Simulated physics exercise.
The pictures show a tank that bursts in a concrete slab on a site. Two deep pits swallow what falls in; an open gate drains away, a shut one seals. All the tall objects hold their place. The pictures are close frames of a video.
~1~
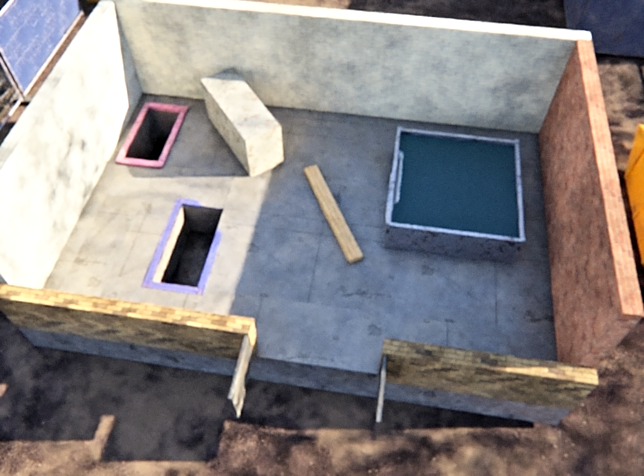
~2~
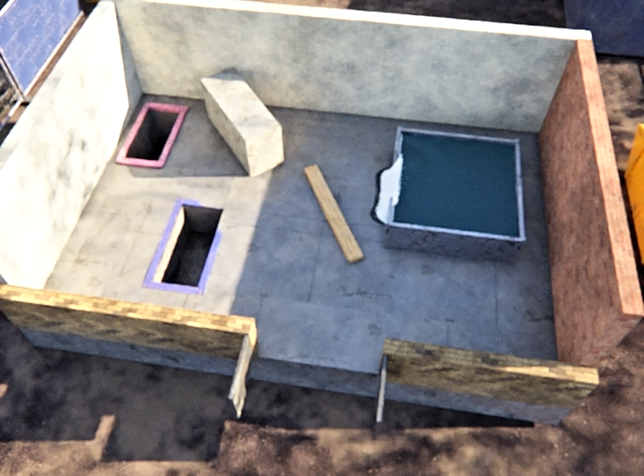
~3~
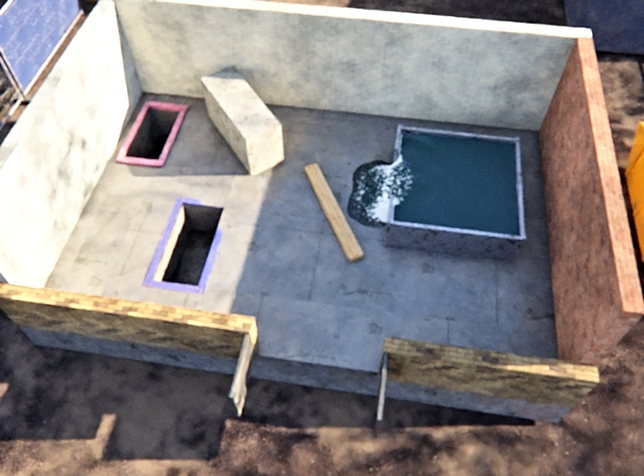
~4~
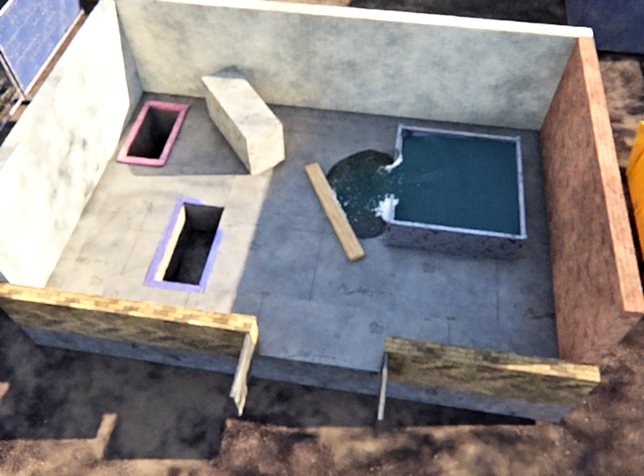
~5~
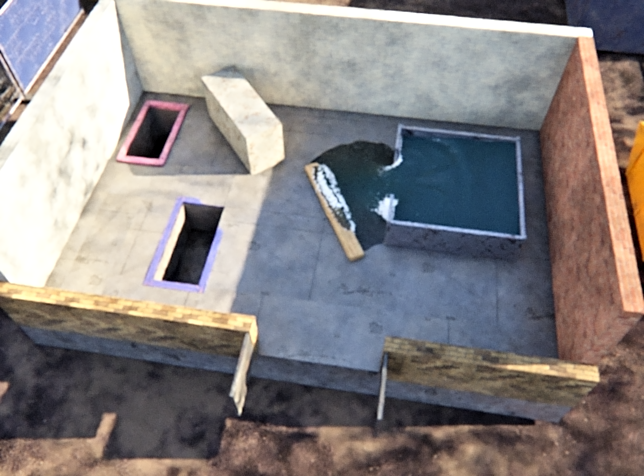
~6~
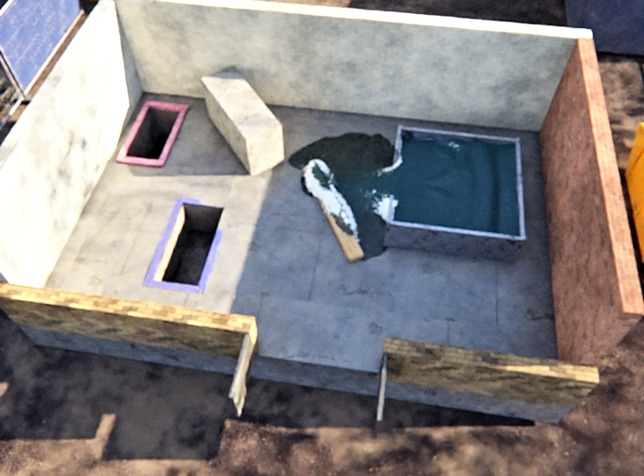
On a walled concrete slab, a tank bursts and water spreads left over a plank.
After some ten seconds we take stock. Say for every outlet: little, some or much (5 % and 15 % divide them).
The gate takes under 5 %; the blue pit takes over 15 %; the pink pit takes under 5 %.
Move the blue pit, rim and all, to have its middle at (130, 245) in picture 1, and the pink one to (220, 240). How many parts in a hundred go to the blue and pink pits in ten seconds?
Parts in a hundred: Blue 10, pink 12.
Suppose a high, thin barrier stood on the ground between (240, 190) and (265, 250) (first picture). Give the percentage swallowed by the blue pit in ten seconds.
Roughly, in per cent: Blue 4.
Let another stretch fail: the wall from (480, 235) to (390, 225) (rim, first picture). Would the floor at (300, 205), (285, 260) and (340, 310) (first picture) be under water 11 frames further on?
As listed: No water, no water, covered.
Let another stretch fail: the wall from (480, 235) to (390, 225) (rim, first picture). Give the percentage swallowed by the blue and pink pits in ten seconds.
Per cent: Blue 4, pink 0.
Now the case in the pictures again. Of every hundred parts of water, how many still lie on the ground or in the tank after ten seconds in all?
Near 76 in a hundred.
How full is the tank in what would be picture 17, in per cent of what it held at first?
Some 60 per cent.
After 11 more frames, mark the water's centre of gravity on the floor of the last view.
Roughly at (392, 191).
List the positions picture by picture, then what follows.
In the first picture, the water tank at (455, 183) is whole and still.
In the second picture, the front is at (388, 171), out from the gap at (393, 190).
In the third picture, water pours out at (394, 190) and has run to (360, 171).
In the fourth picture, the front is at (335, 171), out from the gap at (394, 189).
In the fifth picture, the front is at (318, 161), out from the gap at (394, 189).
In the sixth picture, the front is at (297, 158), out from the gap at (394, 189).
A moment on, water covers 20 % of the floor; the gate 0 %, the blue pit 0 %, the pink pit 0 %.
Next, water covers 35 % of the floor; the gate 0 %, the blue pit 2 %, the pink pit 0 %.
Then, water covers 45 % of the floor; the gate 0 %, the blue pit 9 %, the pink pit 0 %.
Later, water covers 65 % of the floor; the gate 1 %, the blue pit 15 %, the pink pit 1 %.
In the end, water covers 85 % of the floor; the gate 2 %, the blue pit 21 %, the pink pit 1 %.
